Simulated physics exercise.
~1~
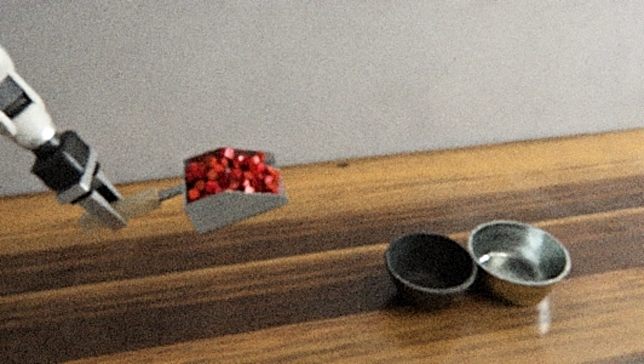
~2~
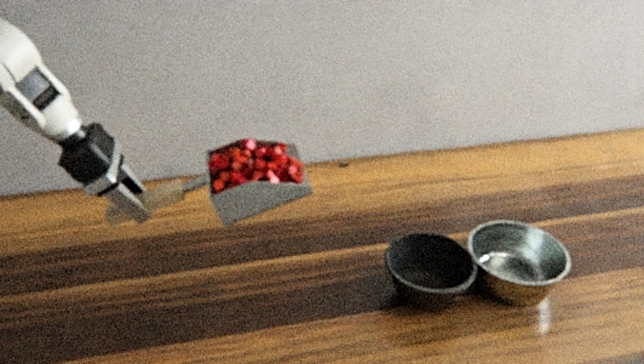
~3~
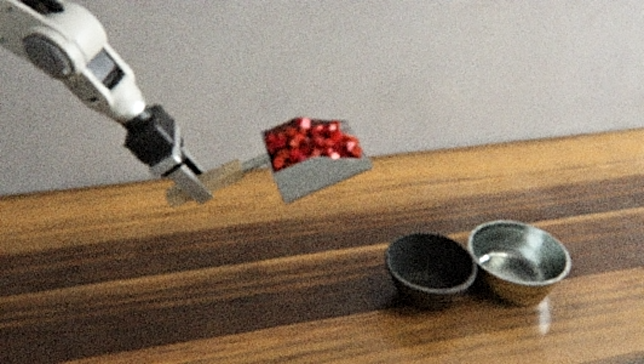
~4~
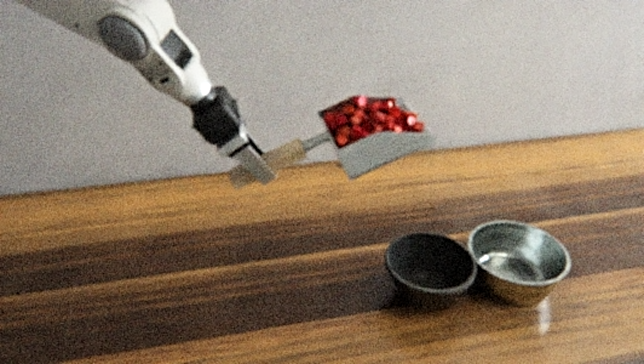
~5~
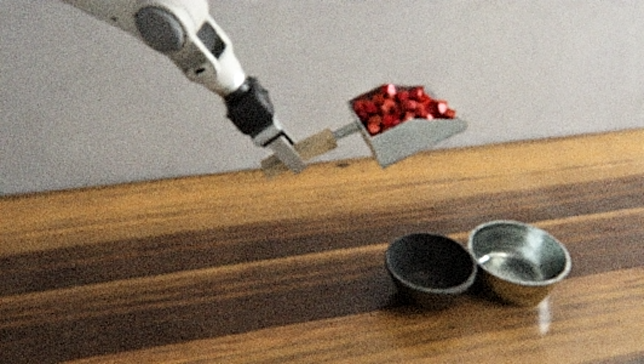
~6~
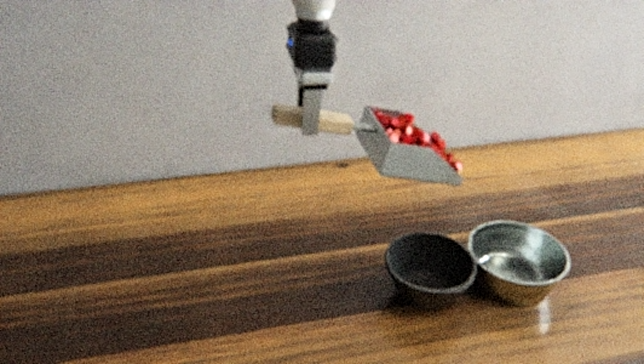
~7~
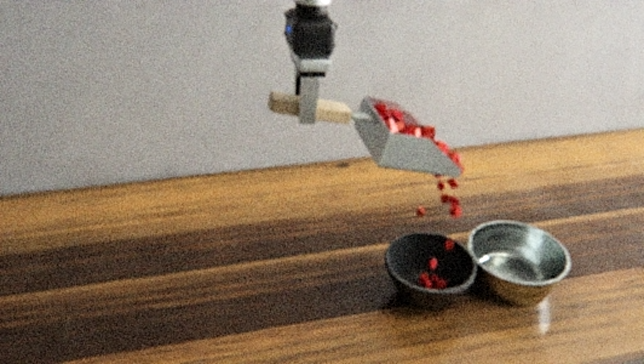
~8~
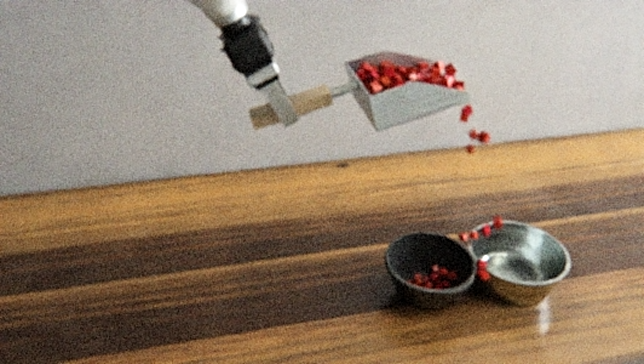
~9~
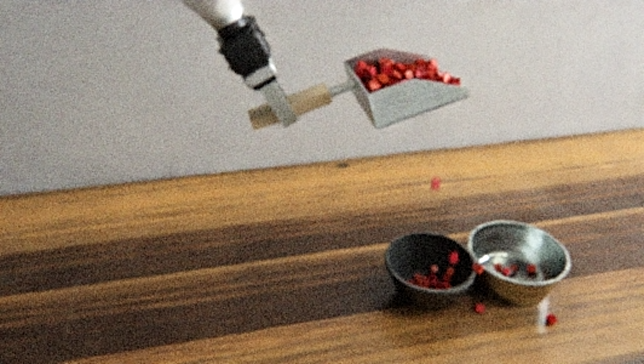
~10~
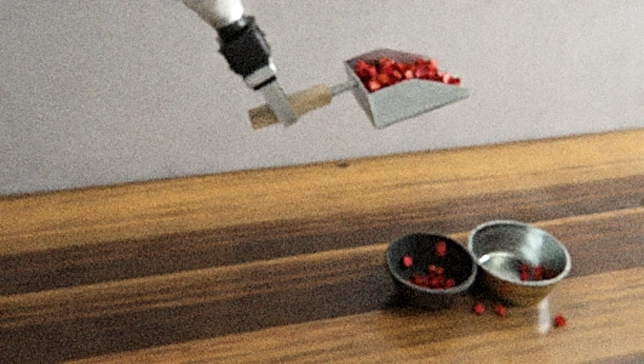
Robot arm carrying a scoop of red cubes rightward, tipping some into two bowls, spilling a few, then holding the rest still.
